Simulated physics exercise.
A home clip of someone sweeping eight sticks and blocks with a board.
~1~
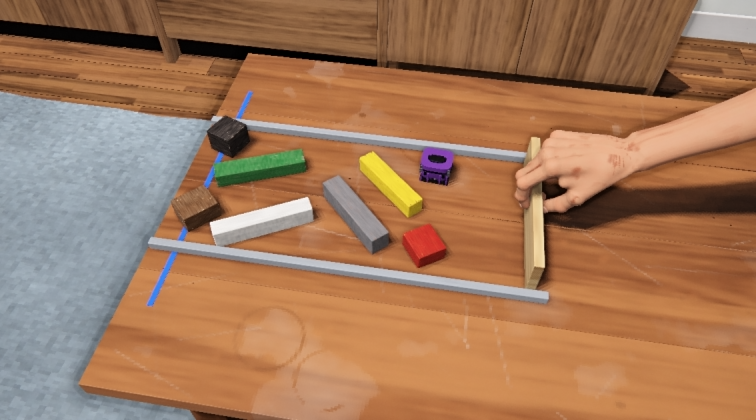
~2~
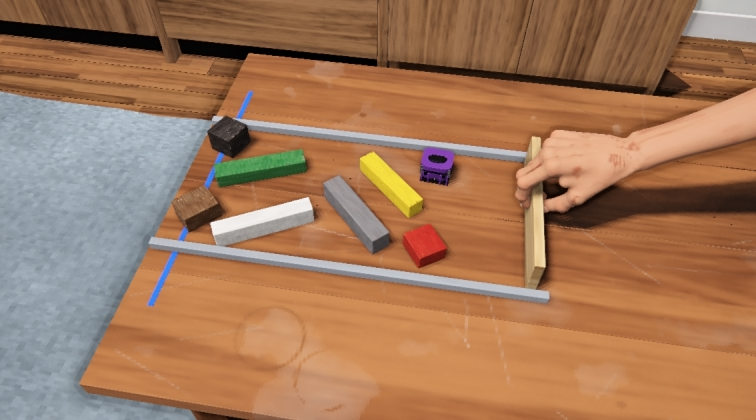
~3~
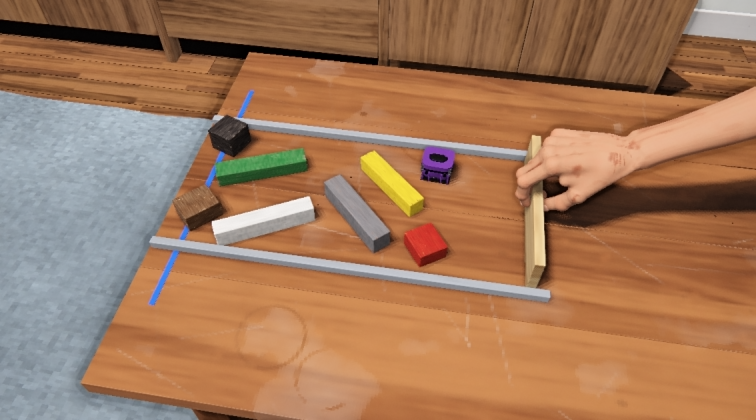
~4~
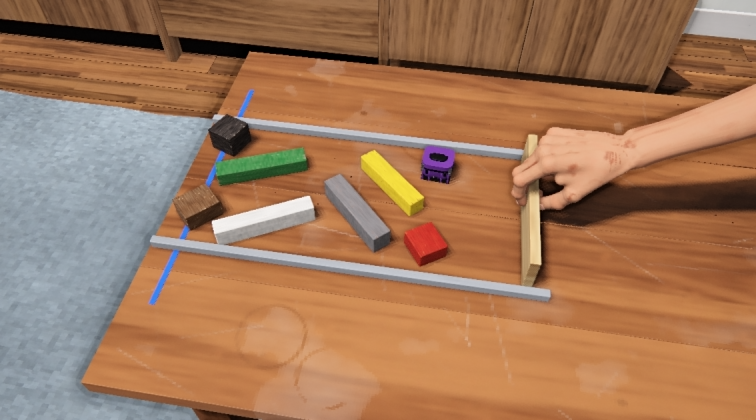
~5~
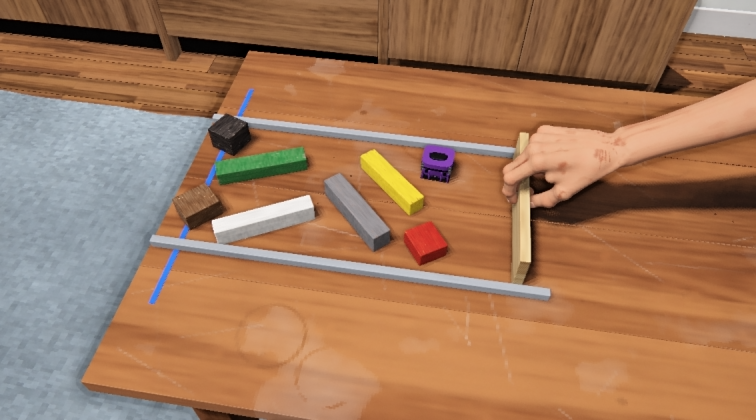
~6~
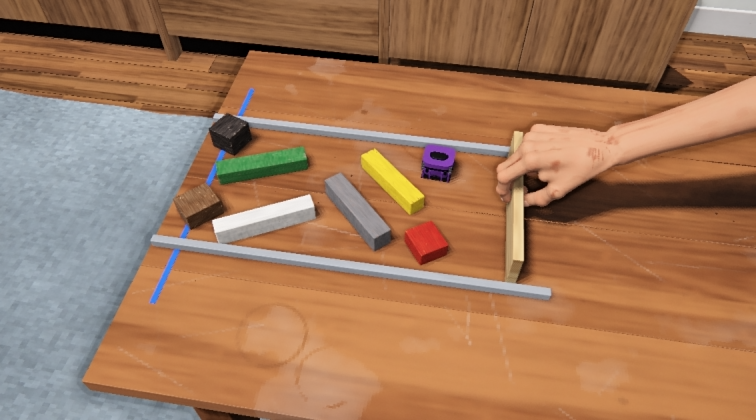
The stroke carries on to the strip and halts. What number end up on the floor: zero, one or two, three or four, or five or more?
The number that fall off is five or more.
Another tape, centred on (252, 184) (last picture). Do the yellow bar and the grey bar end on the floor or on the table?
The yellow bar holds on; the grey bar does not fall.
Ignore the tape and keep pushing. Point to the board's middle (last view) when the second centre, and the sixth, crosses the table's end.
About (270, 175), then (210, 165).
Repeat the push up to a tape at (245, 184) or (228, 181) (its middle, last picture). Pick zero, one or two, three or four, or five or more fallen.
Taking them in turn, three to four; three or four.
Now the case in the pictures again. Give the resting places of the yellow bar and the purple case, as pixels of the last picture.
The yellow bar at (188, 160), the purple case at (211, 136).
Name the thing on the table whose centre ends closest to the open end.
That is the yellow bar.
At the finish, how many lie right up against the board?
In contact: 3.
A little later, none off yet; brown block at rest near (199, 206); black block at rest near (231, 134); green bar at rest near (263, 165).
Next, none off yet; brown block shifted a little near (188, 197); black block at rest near (231, 134); green bar shifted a little near (225, 168).
When it is over, the number that fall off is five or more; down, grey bar, white bar, green bar, black block and brown block.
